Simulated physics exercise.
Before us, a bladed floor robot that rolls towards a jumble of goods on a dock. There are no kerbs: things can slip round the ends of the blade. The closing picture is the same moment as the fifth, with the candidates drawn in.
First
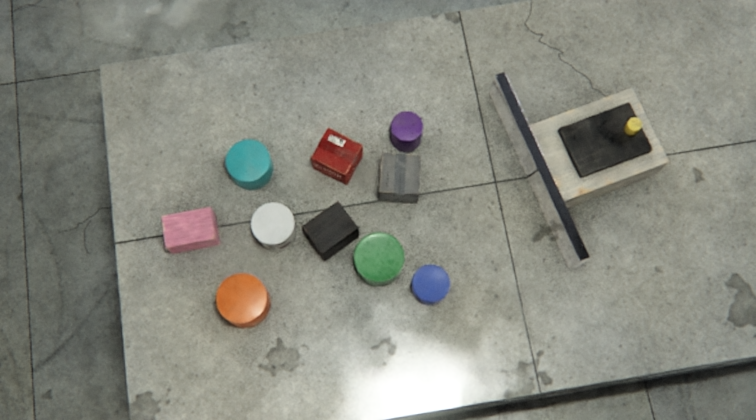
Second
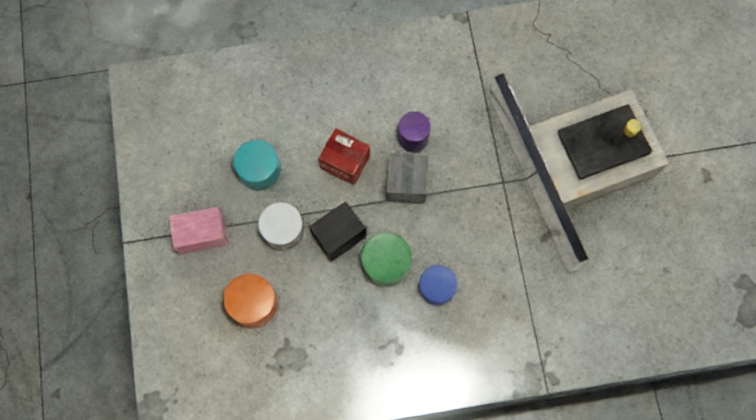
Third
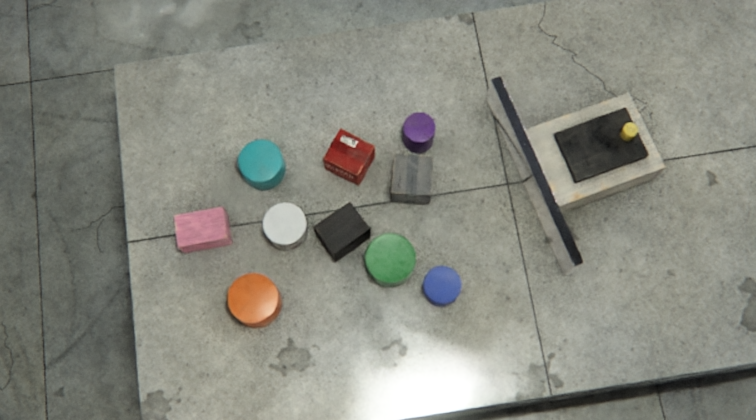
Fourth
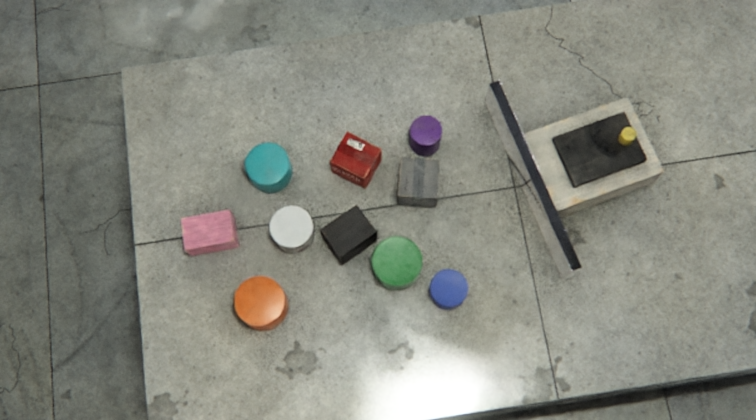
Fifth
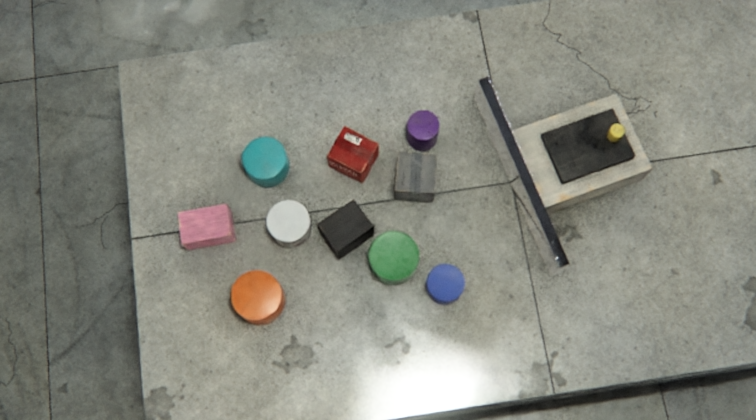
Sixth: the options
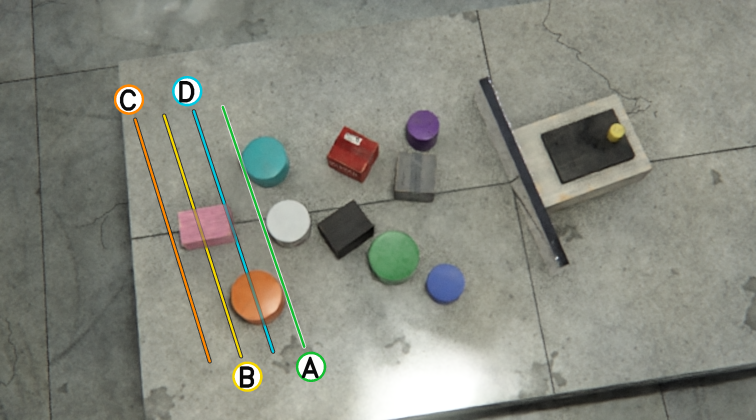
The footage shows, from above, a pale bladed machine on a concrete slab, to the right of a loose cluster of colourful boxes and round containers. The machine moves slightly left towards the items, which stay still as the view shifts a little.
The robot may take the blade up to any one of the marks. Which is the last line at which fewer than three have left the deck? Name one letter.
B.
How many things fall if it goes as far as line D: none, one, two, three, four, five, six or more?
By then, none.
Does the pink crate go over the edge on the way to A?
No.
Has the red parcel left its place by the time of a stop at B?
Yes.
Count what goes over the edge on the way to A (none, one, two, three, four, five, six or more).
By then, none.
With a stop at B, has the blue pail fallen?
No.
On the marked copy, A at (262, 222); B at (201, 231); C at (171, 235); D at (232, 226).
Taking B. A third of the way, robot (467, 165); blue pail (418, 295); purple canister (368, 156).
Two thirds of the way, robot (351, 182); pink crate (188, 231); turquoise canister (184, 171).
When it is over, robot (258, 196); turquoise canister over the edge; pink crate over the edge; two fallen.
As for the rest, A is within the limit but short; C drops four; D is within the limit but short.
